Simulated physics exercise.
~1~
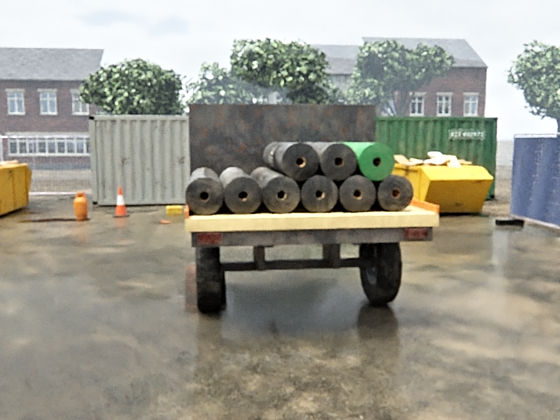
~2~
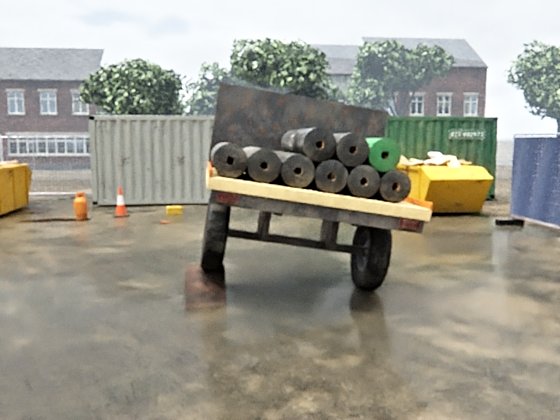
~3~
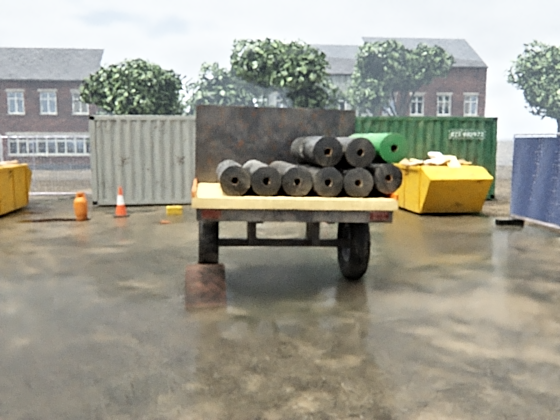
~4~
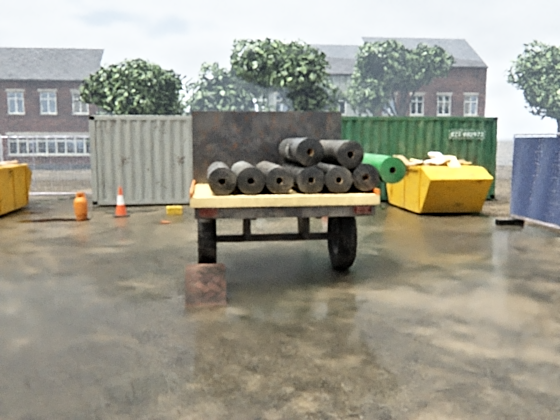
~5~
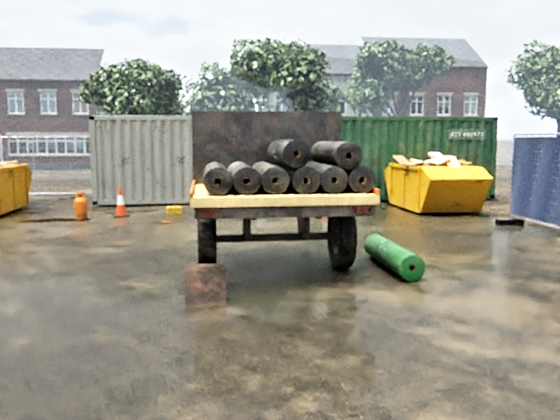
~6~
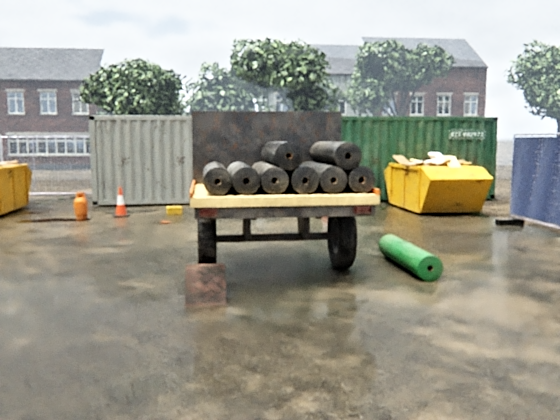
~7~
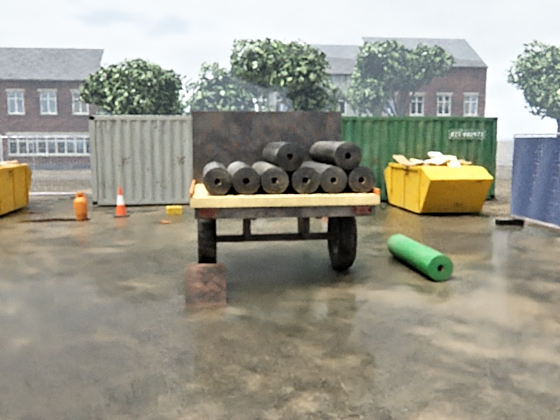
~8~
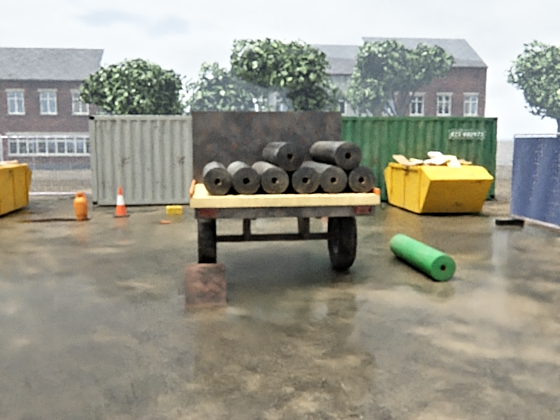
To begin with, a flat trailer seen from behind carries a stack of dark rolls, with a green one at the right end of the upper row, across a wet yard. Its left wheel rides up a hump, tipping the deck down to the right. The wheel then drops off the far side and the deck levels as the upper rolls shift rightward. The green roll slips over the right edge and falls to the ground. It rolls a little farther right and settles beside the stopped trailer, while the dark rolls stay aboard, the upper two now spread apart.
